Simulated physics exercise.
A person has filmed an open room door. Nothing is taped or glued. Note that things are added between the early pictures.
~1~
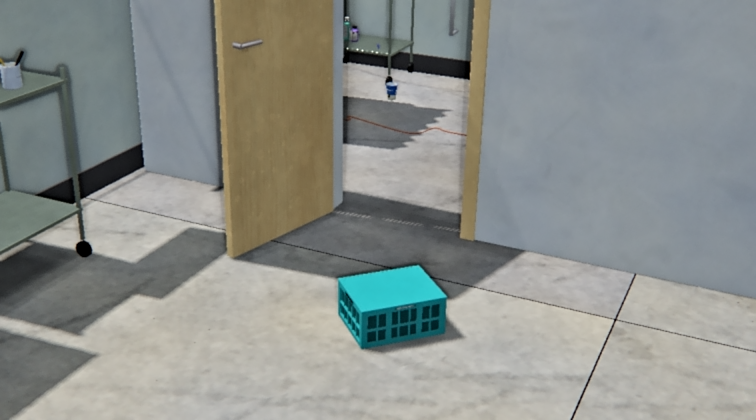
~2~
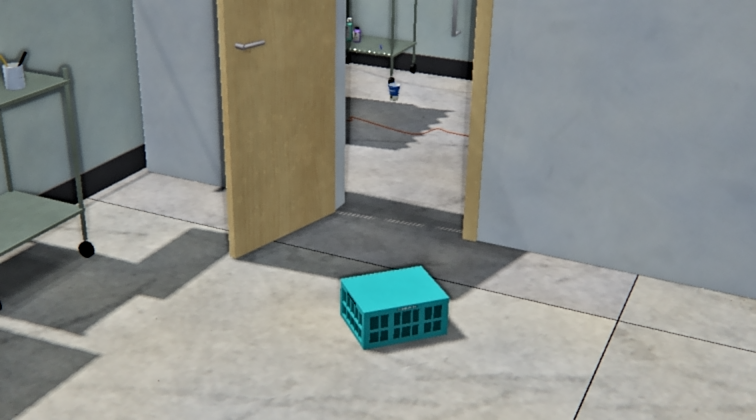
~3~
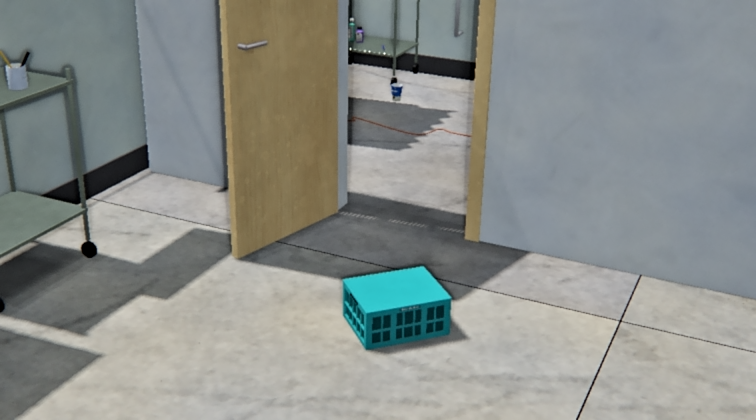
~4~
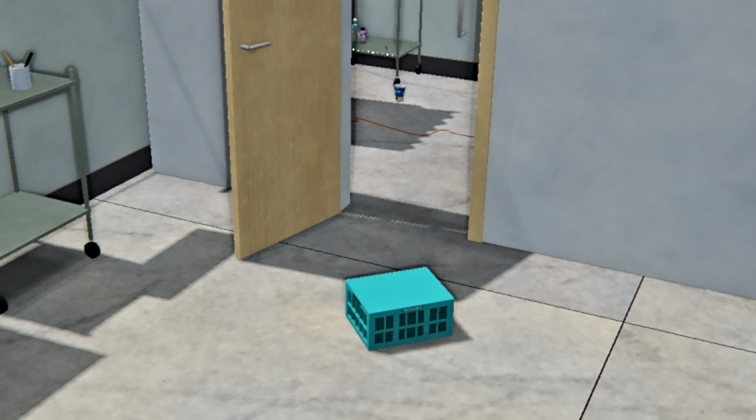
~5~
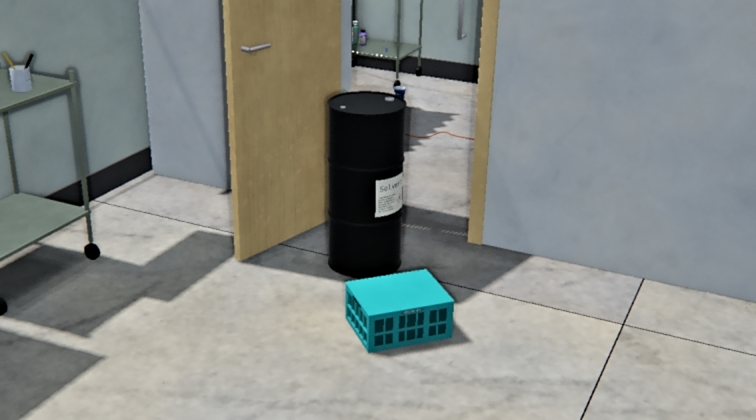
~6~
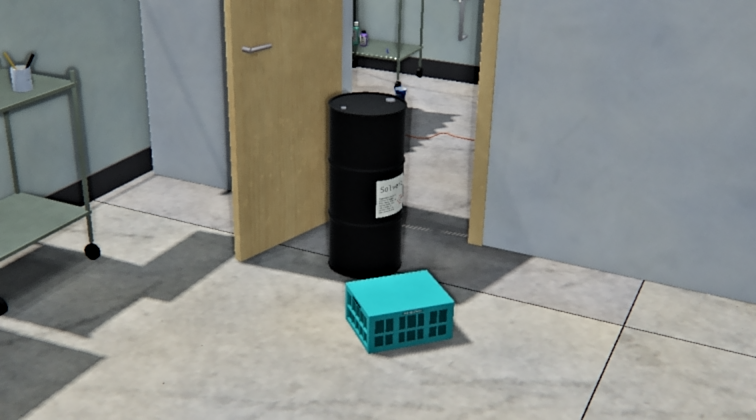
A black drum suddenly appeared in front of the open doorway, just behind a turquoise crate on the floor; before that, only the crate sat there, and the wide-open door stayed still throughout.
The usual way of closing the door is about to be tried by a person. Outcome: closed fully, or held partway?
Held partway.
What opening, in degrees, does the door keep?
Roughly 70 degrees open.
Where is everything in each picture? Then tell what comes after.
Door wide open and still; turquoise crate (391, 306), in the first frame.
Door wide open and still; turquoise crate (393, 307), in the second frame.
Door wide open and still; turquoise crate (396, 307), in the third frame.
Door wide open and still; turquoise crate (399, 308), in the fourth frame.
Door wide open and still; turquoise crate (398, 310), in the fifth frame.
Door wide open and still; black drum (366, 186); turquoise crate (399, 311), in the sixth frame.
Then, 0.40 s on from there, door at 98°.
Then, 0.70 s on from there, door at 89°.
Then, 0.90 s on from there, door at 82°.
Then, 1.20 s on from there, door at 71°.
In the end, door at 70°; both unmoved. At the end, from the last picture's camera, black drum near (366, 186).
